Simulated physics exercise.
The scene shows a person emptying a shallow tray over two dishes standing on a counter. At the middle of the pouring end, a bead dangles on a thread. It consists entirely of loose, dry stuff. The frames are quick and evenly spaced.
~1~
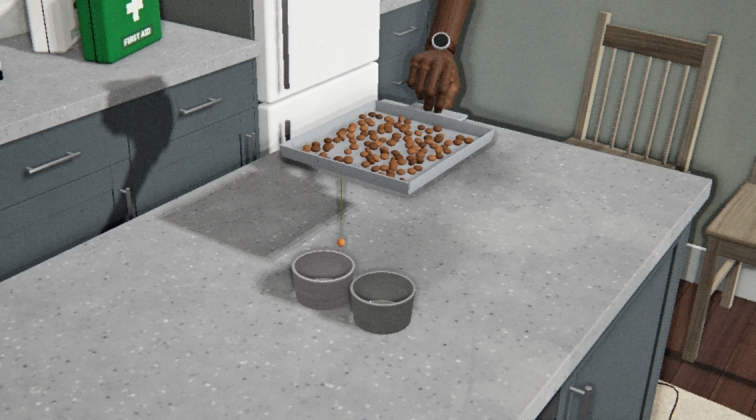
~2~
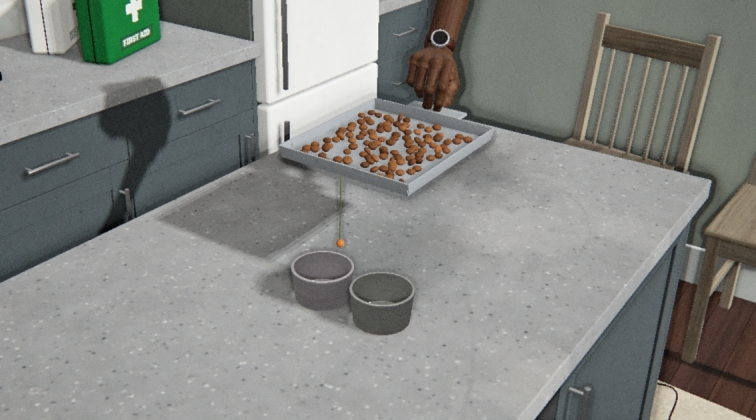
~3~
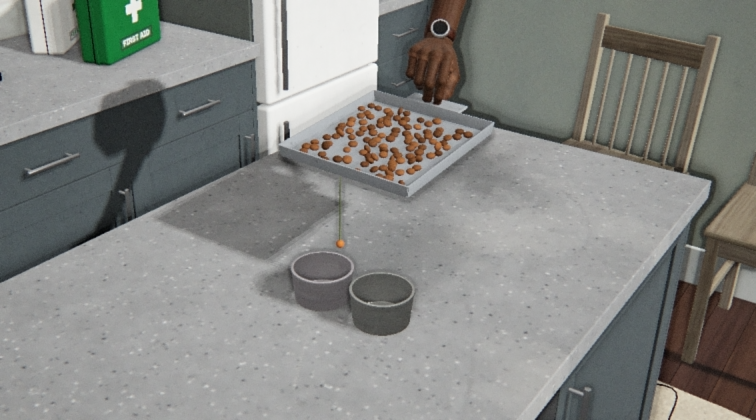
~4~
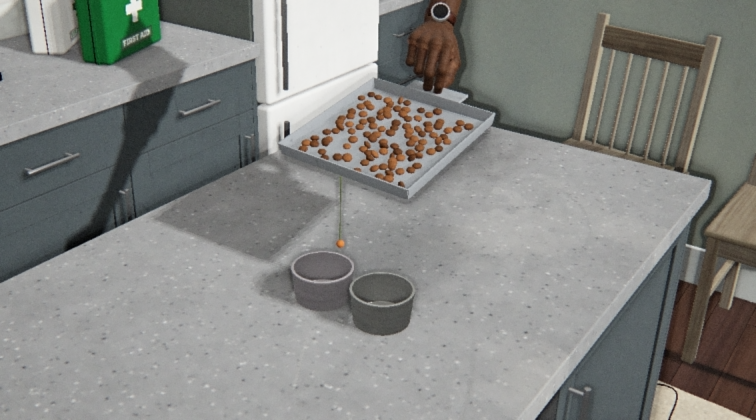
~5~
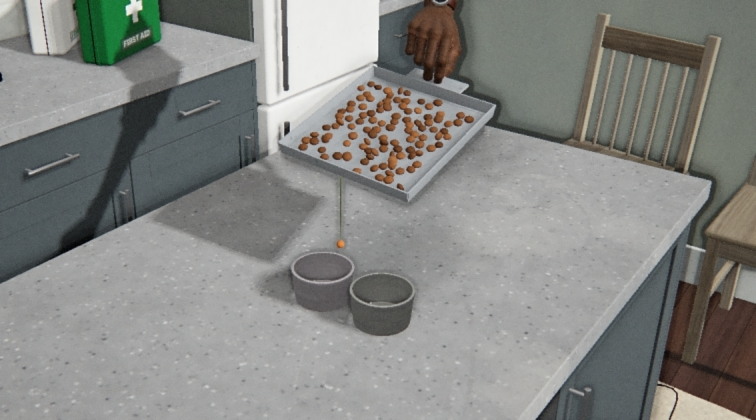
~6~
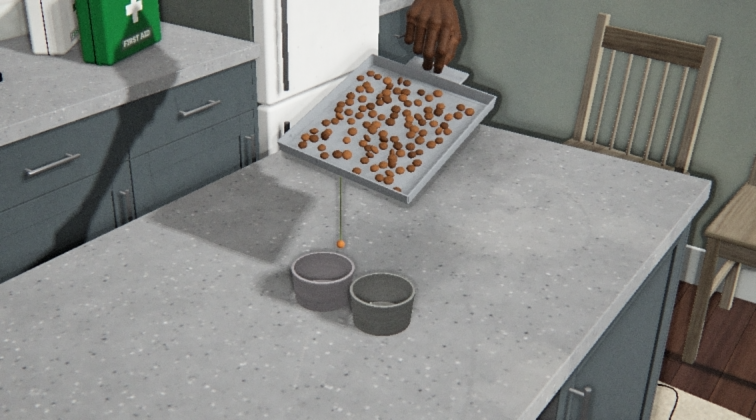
A shallow grey tray of loose brown pieces, gripped by a hand at its far side, starts out nearly flat above two small dishes on a speckled counter. The hand gradually raises the far side, and the tray slants toward its near right corner while the orange bead hangs almost still.
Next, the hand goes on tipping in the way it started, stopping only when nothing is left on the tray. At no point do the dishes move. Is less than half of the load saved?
Most reaches the dishes.
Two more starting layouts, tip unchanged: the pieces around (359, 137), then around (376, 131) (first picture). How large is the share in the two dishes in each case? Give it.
From the first start you get 70 in a hundred, from the second 60 in a hundred.
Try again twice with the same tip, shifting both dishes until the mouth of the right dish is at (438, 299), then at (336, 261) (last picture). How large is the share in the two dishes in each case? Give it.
Close to 60 in a hundred, then close to 20 in a hundred.
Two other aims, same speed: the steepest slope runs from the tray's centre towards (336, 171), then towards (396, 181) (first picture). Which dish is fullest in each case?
One gives the leftmost dish and two gives the rightmost dish.
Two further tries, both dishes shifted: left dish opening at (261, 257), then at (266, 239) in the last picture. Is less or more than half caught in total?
Place 1: Lower than half; place 2: Lower than half.
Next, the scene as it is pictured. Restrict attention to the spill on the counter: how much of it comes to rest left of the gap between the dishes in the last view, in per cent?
About 40 %.
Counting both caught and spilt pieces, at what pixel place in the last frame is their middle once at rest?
I'd place the middle at about (373, 308).
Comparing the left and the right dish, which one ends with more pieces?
The one to the right.
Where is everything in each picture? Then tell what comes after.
The first frame shows corners of the pouring end at (283, 144) and (409, 182), level; middle of the load at (391, 143), bits of dog kibble; left dish at (305, 290); right dish at (365, 314); bead on its thread at (341, 243).
The second frame shows corners of the pouring end at (282, 145) and (408, 183), level; middle of the load at (390, 142).
The third frame shows corners of the pouring end at (281, 144) and (408, 186), tipped barely, lowest at the right corner; middle of the load at (390, 139).
The fourth frame shows corners of the pouring end at (281, 143) and (407, 188), tipped a little, lowest at the right corner; middle of the load at (390, 133).
The fifth frame shows corners of the pouring end at (281, 142) and (407, 191), tipped a little, lowest at the right corner; middle of the load at (390, 128).
The sixth frame shows corners of the pouring end at (280, 141) and (407, 194), tipped clearly, lowest at the right corner; middle of the load at (390, 122); left dish at (305, 292); right dish at (365, 316).
Soon after the last picture, tray tipped steeply; nearly all on the tray; a stray few in the air.
A little later, tray tipped right over; about a third on the tray; about a quarter in the right dish; a small part in the left dish; a small part outside both; about a quarter in the air.
Later still, tray tipped past a quarter turn; about half in the right dish; a small part in the left dish; about a third outside both.
At rest, tray tipped past a quarter turn; about half in the right dish; a small part in the left dish; about a third outside both.
